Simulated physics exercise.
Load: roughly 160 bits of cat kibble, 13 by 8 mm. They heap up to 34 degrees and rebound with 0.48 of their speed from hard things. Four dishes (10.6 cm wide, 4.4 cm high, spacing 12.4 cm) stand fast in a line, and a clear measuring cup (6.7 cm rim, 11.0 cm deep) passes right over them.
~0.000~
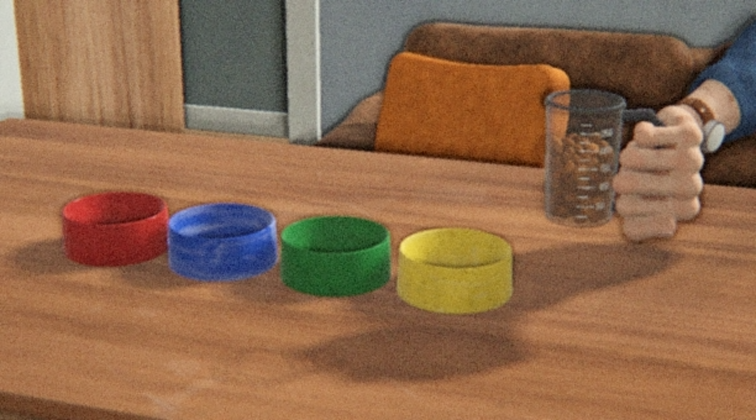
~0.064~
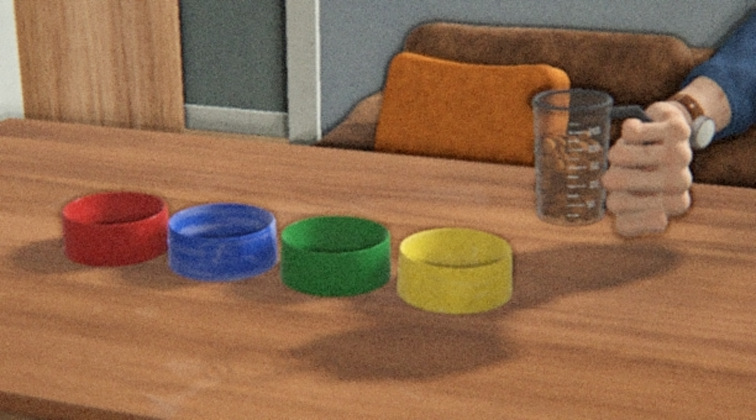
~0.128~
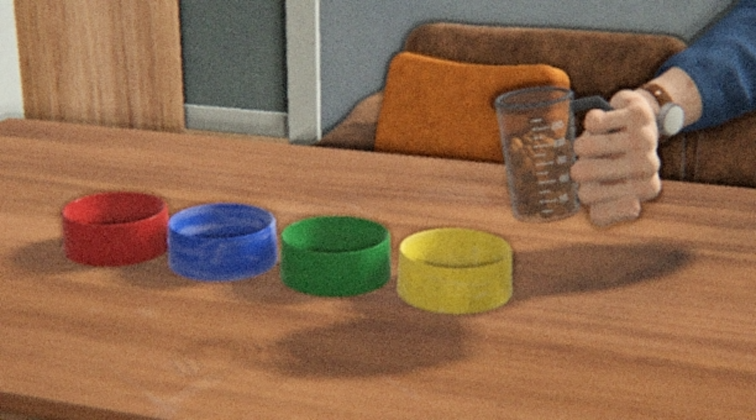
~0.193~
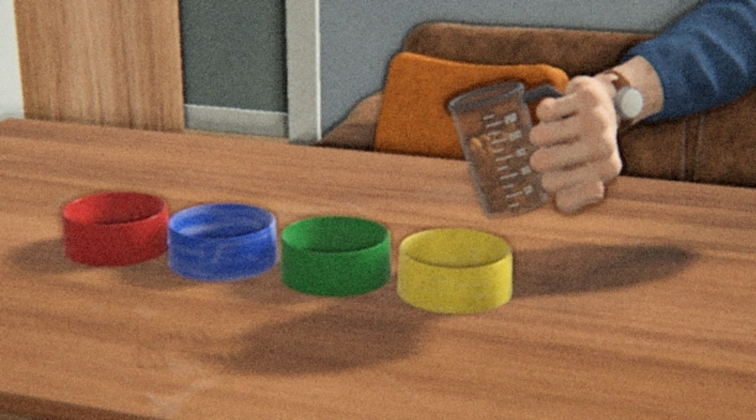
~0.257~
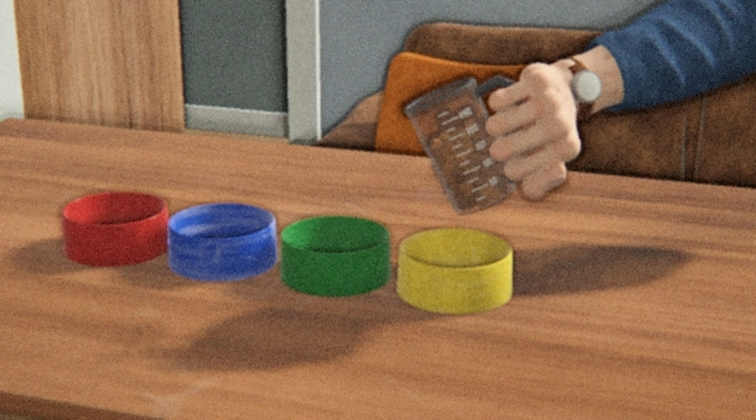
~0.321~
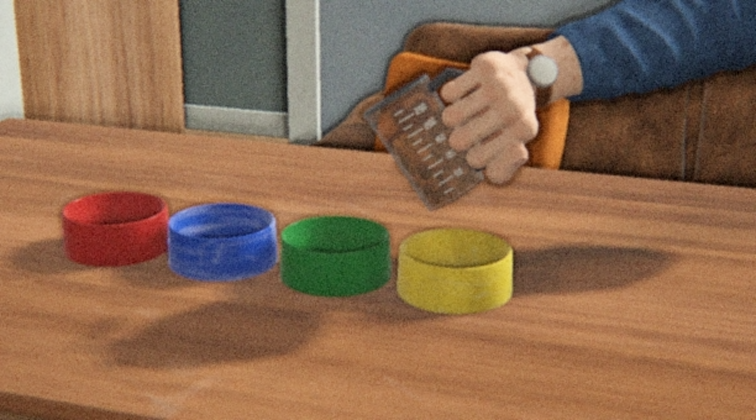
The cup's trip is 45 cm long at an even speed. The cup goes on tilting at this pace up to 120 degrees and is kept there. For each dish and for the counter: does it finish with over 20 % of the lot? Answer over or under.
Red over, blue under, green under, yellow under, counter over.
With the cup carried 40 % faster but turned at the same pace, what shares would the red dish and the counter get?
Red 80; counter 20.
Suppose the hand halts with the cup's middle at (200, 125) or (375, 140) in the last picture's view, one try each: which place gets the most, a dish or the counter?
Most goes to: Red, then green.
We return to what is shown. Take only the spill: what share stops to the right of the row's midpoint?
Roughly 0 per cent.
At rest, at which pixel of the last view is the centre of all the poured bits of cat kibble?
At about (92, 235).
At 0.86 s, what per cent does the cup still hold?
About 100 per cent.
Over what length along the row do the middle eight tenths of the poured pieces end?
Roughly 19 cm.
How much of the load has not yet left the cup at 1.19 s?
Roughly 10 per cent.
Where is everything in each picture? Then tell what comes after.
Cup at (582, 159), tilt 0 degrees, lip at (548, 98), moved 0.0 cm; middle of the pieces at (580, 181); yellow dish at (456, 249); green dish at (335, 235); blue dish at (222, 221); red dish at (115, 209), in the first picture.
Cup at (571, 158), tilt 2 degrees, lip at (535, 98), moved 1.0 cm; middle of the pieces at (571, 180), in the second picture.
Cup at (540, 155), tilt 9 degrees, lip at (498, 100), moved 3.9 cm; middle of the pieces at (542, 177), in the third picture.
Cup at (501, 152), tilt 17 degrees, lip at (452, 103), moved 7.6 cm; middle of the pieces at (506, 173), in the fourth picture.
Cup at (463, 148), tilt 26 degrees, lip at (408, 108), moved 11.2 cm; middle of the pieces at (471, 168), in the fifth picture.
Cup at (426, 145), tilt 34 degrees, lip at (367, 112), moved 14.8 cm; middle of the pieces at (436, 163); yellow dish at (456, 249); green dish at (335, 235); blue dish at (222, 221); red dish at (115, 209). Its pace works out near 130 degrees a second; the hand travels 57 cm a second, in the sixth picture.
After 0.64 s, tilt 76 degrees; cup holds 100 %.
After 0.86 s, tilt 104 degrees; cup holds 100 %.
After 1.19 s, tilt 120 degrees; cup holds 10 %, red 55 %.
In the end, at 2.1 s, red 65 %, blue 0 %, green 0 %, yellow 0 %, counter 35 %.
